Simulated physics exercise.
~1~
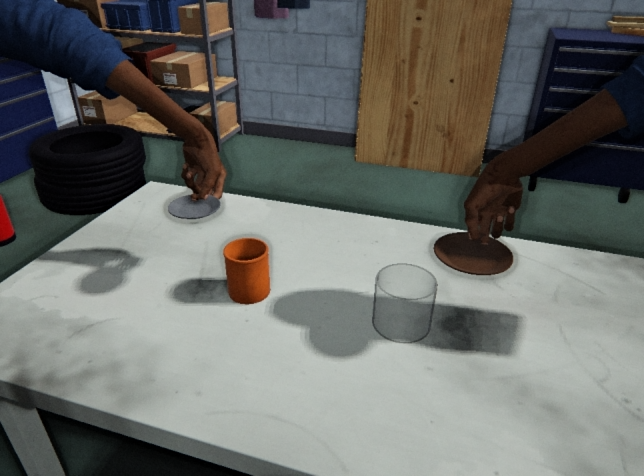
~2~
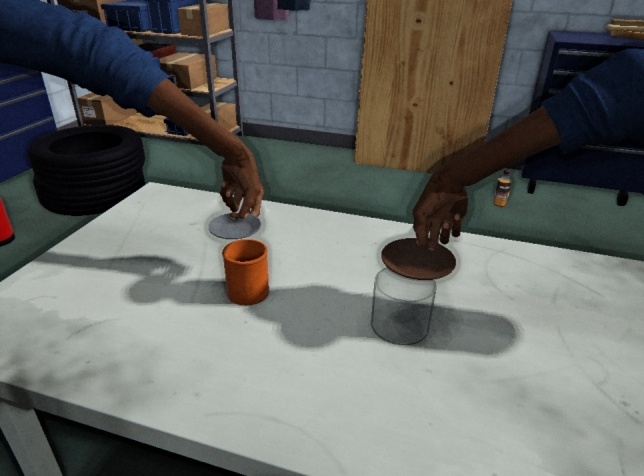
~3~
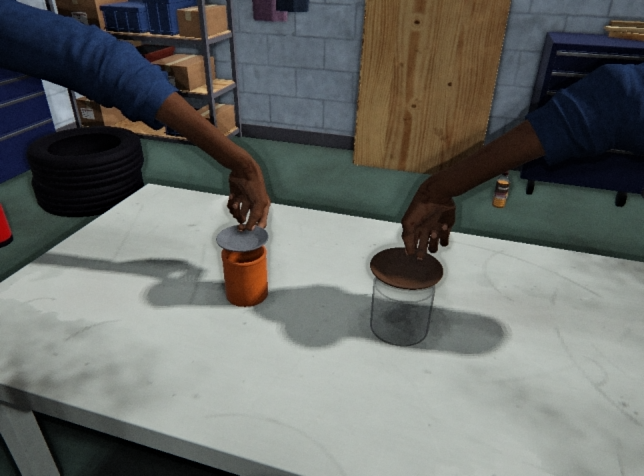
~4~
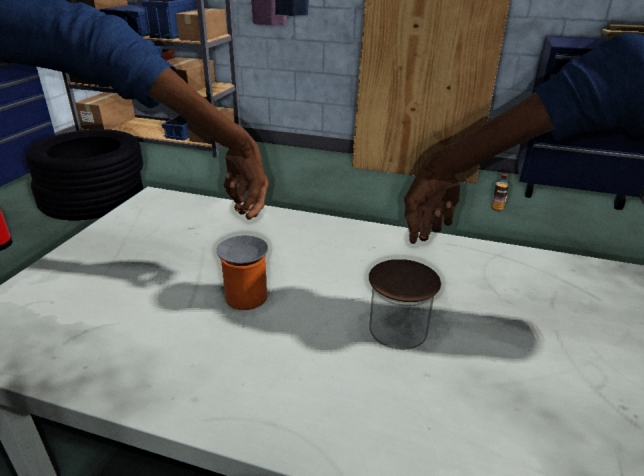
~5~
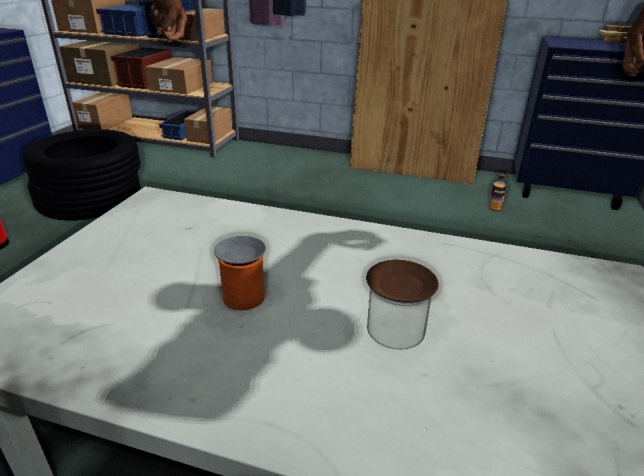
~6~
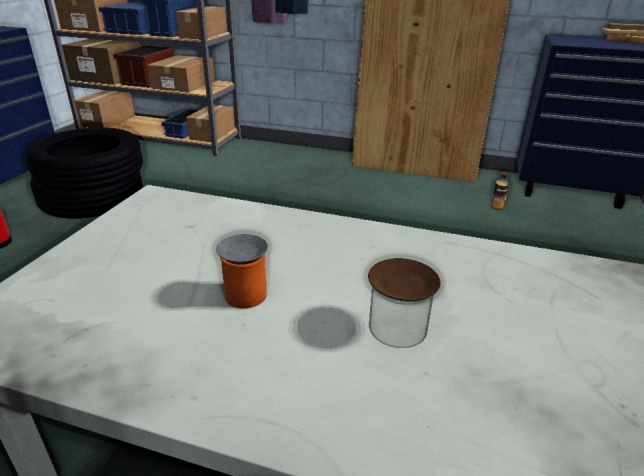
Two hands lower a brown saucer and a grey saucer onto separate containers, covering both.
